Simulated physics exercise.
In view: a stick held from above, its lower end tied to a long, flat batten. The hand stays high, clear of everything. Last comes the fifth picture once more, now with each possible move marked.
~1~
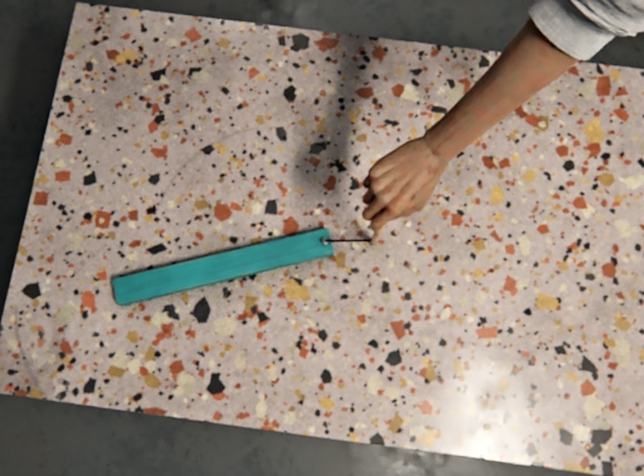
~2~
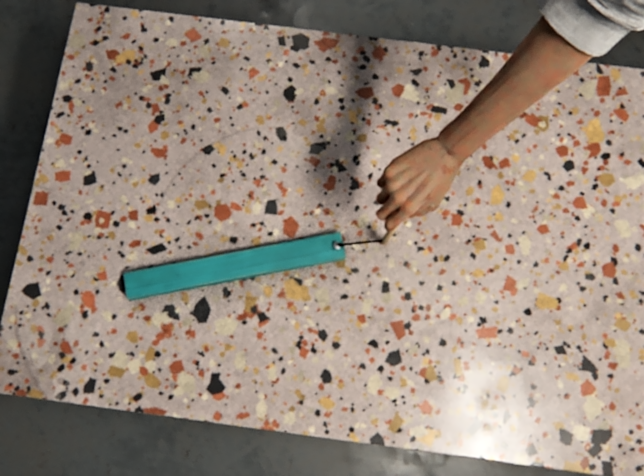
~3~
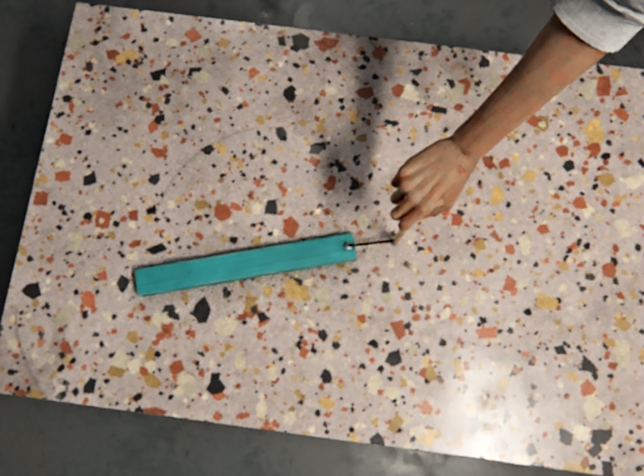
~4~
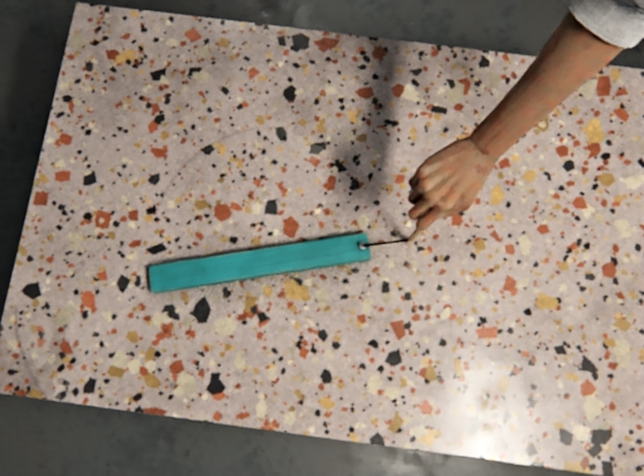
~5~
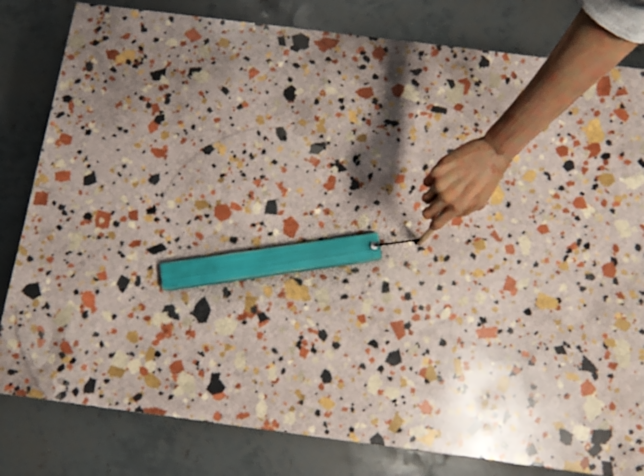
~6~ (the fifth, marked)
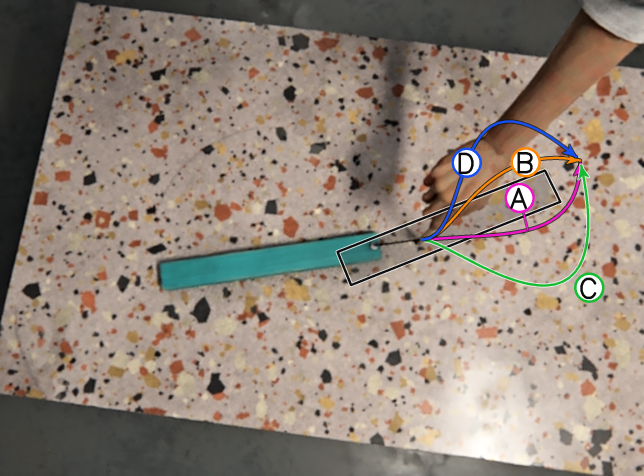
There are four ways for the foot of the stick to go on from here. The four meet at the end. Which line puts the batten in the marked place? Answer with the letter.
Pull along A.
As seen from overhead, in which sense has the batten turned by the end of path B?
It turns anticlockwise.
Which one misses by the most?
D.
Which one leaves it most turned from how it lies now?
Path C.
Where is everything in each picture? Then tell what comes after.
The first frame shows turquoise batten (224, 266).
The second frame shows turquoise batten (235, 265).
The third frame shows turquoise batten (246, 264).
The fourth frame shows turquoise batten (260, 262).
The fifth frame shows turquoise batten (271, 261).
On the marked copy, A from (422, 240) via (520, 232) to (580, 163); B from (422, 240) via (492, 180) to (580, 161); C from (422, 240) via (555, 284) to (581, 166); D from (422, 240) via (477, 142) to (576, 157); the outline at (450, 227).
Taking A. A third of the way, foot of the stick (495, 236), middle of the batten (345, 252).
Two thirds of the way, foot of the stick (560, 214), middle of the batten (413, 242).
When it is over, foot of the stick (579, 161), middle of the batten (450, 225); it lies in the outline.
As for the rest, B leaves its middle at (439, 202); C leaves its middle at (463, 243); D leaves its middle at (436, 187).
